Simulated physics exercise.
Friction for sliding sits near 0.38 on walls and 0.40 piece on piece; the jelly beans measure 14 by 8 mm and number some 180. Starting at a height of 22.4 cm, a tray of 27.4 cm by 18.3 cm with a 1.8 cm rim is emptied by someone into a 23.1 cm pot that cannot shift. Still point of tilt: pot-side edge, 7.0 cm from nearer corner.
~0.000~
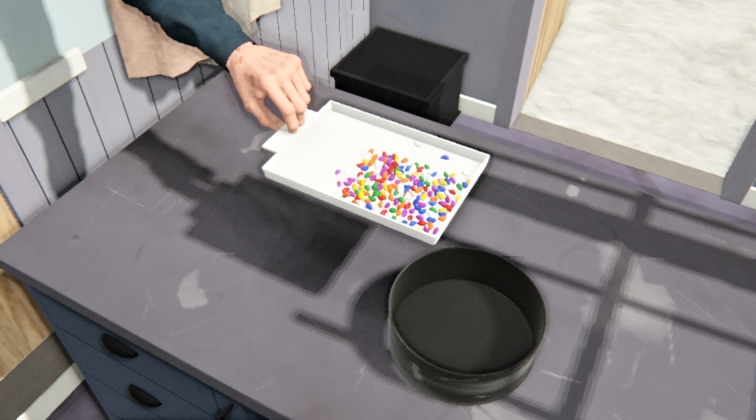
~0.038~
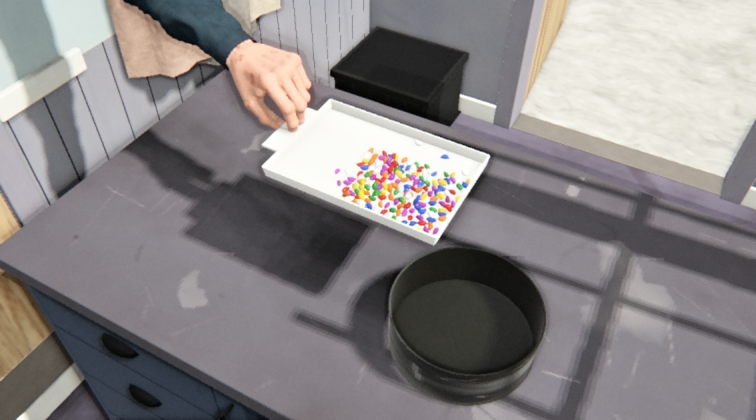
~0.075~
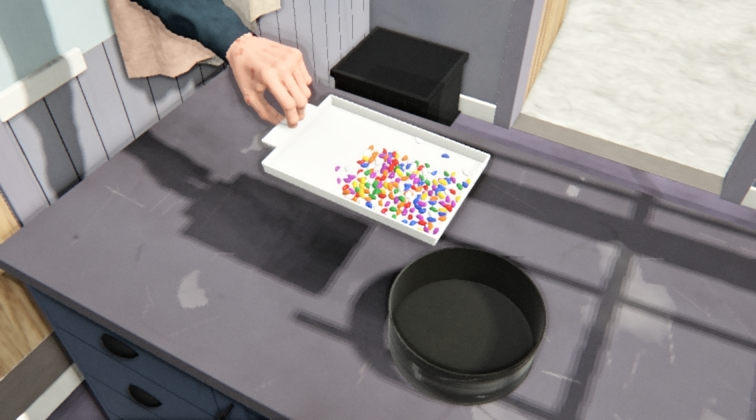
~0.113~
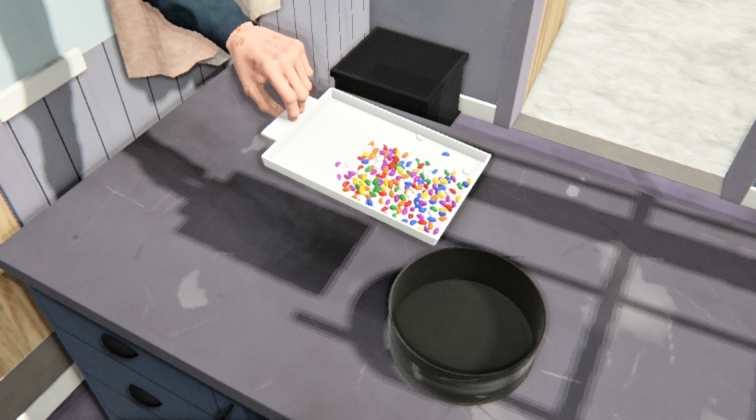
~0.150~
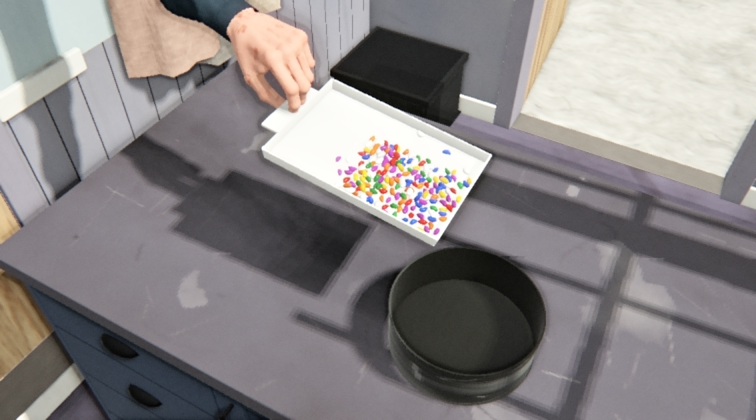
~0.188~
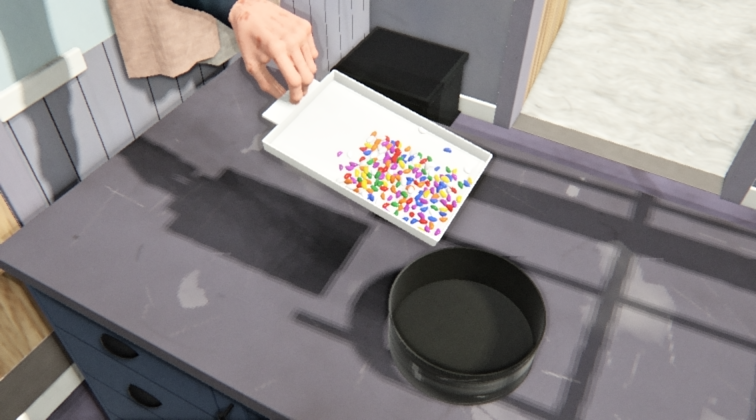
A hand slightly tilts a white tray of colorful pieces beside a round black pot.
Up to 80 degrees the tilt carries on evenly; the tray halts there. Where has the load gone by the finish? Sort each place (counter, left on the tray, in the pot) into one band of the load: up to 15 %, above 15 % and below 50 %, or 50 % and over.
Counter: Up to 15 %; tray: Between 15 and 50 %; pot: 50 % and over.
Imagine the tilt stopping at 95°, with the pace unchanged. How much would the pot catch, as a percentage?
Estimated share: About 95 %.
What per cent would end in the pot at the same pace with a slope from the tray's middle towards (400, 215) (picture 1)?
Estimate: Some 90 per cent.
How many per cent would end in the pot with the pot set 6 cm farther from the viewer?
Roughly 75 per cent.
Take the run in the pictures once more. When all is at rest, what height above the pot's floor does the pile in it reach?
Roughly 1.5 cm up.
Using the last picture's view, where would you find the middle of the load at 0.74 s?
(448, 192), roughly.
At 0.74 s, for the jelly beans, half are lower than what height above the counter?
Roughly 26 cm above the counter.
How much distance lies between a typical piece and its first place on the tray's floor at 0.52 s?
Displacement on the tray: Roughly 2 cm.
After 0.52 s, tilt 46 degrees; the tray holds 100 %, the pot 0 %.
After 0.74 s, tilt 67 degrees; the tray holds 100 %, the pot 0 %.
After 1.08 s, tilt 80 degrees; the tray holds 35 %, the pot 50 %.
By 2.4 s all is still; counter 5 %, tray 25 %, pot 70 %.
